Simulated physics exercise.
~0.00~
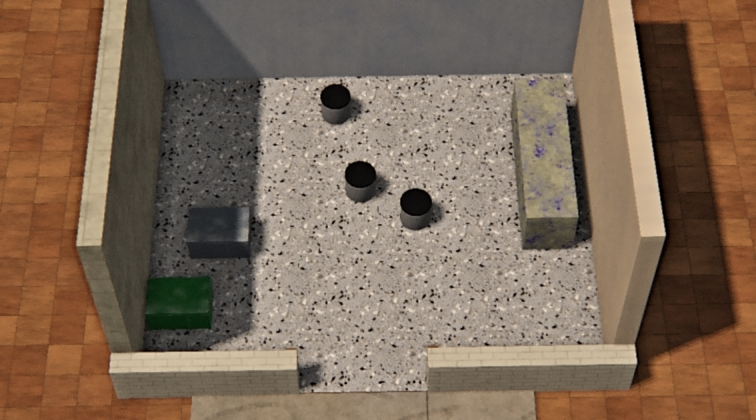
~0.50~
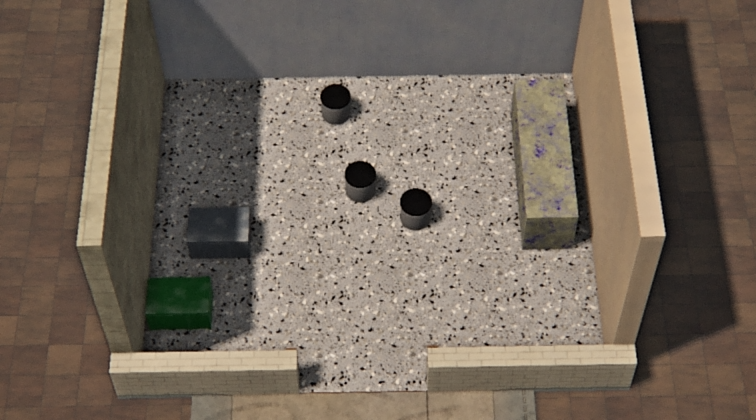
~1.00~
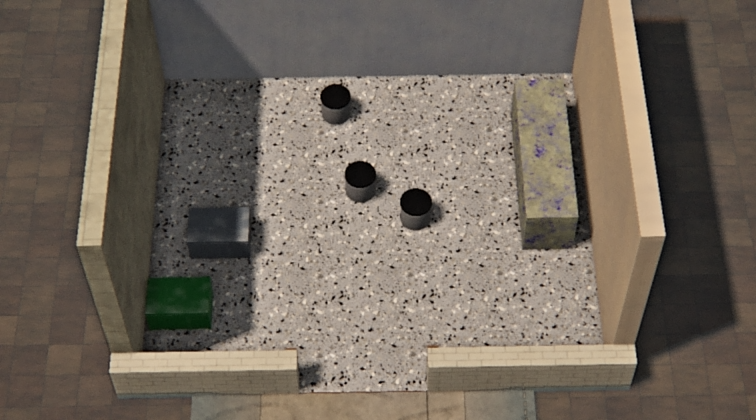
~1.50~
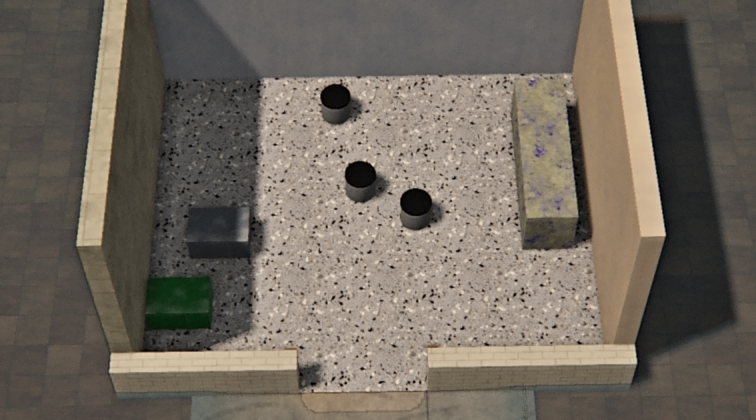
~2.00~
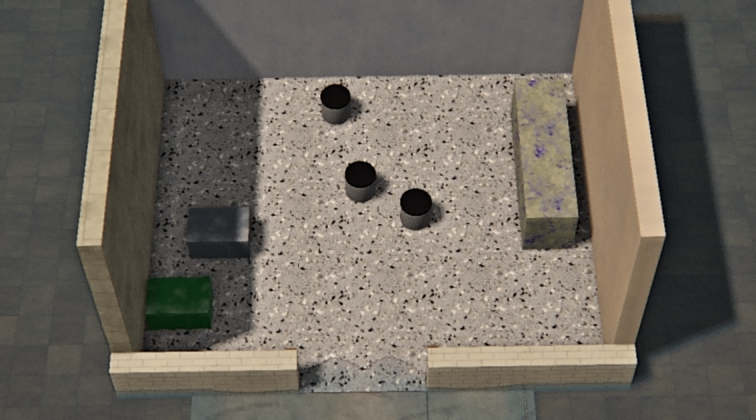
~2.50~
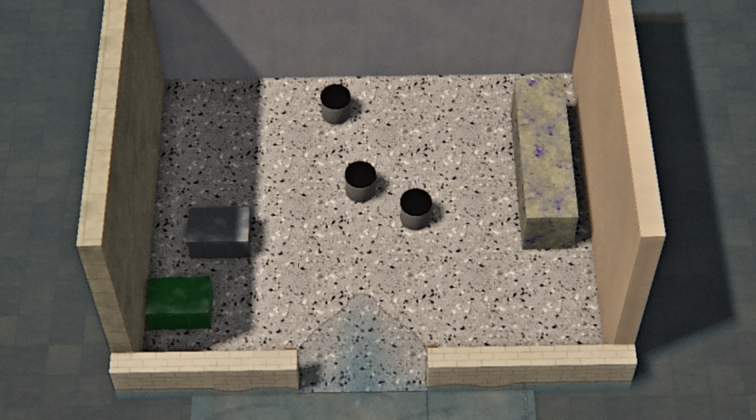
Water darkens the tiled ground outside, then spreads through the doorway onto the speckled floor.
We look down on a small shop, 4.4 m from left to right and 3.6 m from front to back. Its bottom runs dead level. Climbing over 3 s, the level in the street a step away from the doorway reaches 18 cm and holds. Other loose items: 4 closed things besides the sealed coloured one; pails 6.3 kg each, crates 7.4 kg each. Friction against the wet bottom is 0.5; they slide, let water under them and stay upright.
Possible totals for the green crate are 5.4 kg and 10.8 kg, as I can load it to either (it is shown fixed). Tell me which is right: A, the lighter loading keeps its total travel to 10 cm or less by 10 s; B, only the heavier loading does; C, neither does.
Statement C is right.
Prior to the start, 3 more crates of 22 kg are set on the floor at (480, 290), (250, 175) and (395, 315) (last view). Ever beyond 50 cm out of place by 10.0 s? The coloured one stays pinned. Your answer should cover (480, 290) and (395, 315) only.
In that order: Within it, beyond it.
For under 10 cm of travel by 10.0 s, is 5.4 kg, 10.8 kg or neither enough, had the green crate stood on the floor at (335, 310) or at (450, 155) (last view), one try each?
For the first start neither one suffices; for the second neither one suffices.
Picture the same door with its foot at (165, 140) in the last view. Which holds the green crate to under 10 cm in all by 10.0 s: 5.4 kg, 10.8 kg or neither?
That way, the small mass suffices.
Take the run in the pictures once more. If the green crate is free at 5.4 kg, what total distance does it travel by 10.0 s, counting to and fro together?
Roughly 60 cm.
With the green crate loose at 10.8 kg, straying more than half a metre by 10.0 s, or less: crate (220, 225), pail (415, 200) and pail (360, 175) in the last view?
Exceeds it; exceeds it; exceeds it.
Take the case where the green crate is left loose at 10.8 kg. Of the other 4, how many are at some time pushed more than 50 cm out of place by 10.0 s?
Result: 3.
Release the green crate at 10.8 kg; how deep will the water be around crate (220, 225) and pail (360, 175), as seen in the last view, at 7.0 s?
Close to 5 and 6 centimetres.
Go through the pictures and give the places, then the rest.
In the first frame, the green crate at (178, 295) rests on the ground; water covers 0.0 m2; 0 of 5 have shifted.
In the second frame, the green crate at (178, 295), on the bottom; 0.0 m2 under water; 0 of 5 have shifted.
In the third frame, the green crate at (178, 295), on the bottom; 0.0 m2 under water; 0 of 5 have shifted.
In the fourth frame, the green crate at (178, 295), on the bottom; water covers 0.0 m2; 0 of 5 have shifted.
In the fifth frame, the green crate at (178, 295), on the bottom; water covers 0.1 m2; 0 of 5 have shifted.
In the sixth frame, the green crate at (178, 295) rests on the ground; water covers 0.7 m2; 0 of 5 have shifted.
After 3.5 s the green crate would be 0 cm from its start with 5.4 kg and 0 cm from its start with 10.8 kg; 0 cm of water round it then.
After 4.5 s the green crate would be 0 cm from its start with 5.4 kg and 0 cm from its start with 10.8 kg; 0 cm of water round it then.
After 7.0 s the green crate would be 0 cm from its start with 5.4 kg and 0 cm from its start with 10.8 kg; 2 cm of water round it then.
After 10.0 s the green crate would be 49 cm from its start with 5.4 kg and 37 cm from its start with 10.8 kg; 4 cm of water round it then.
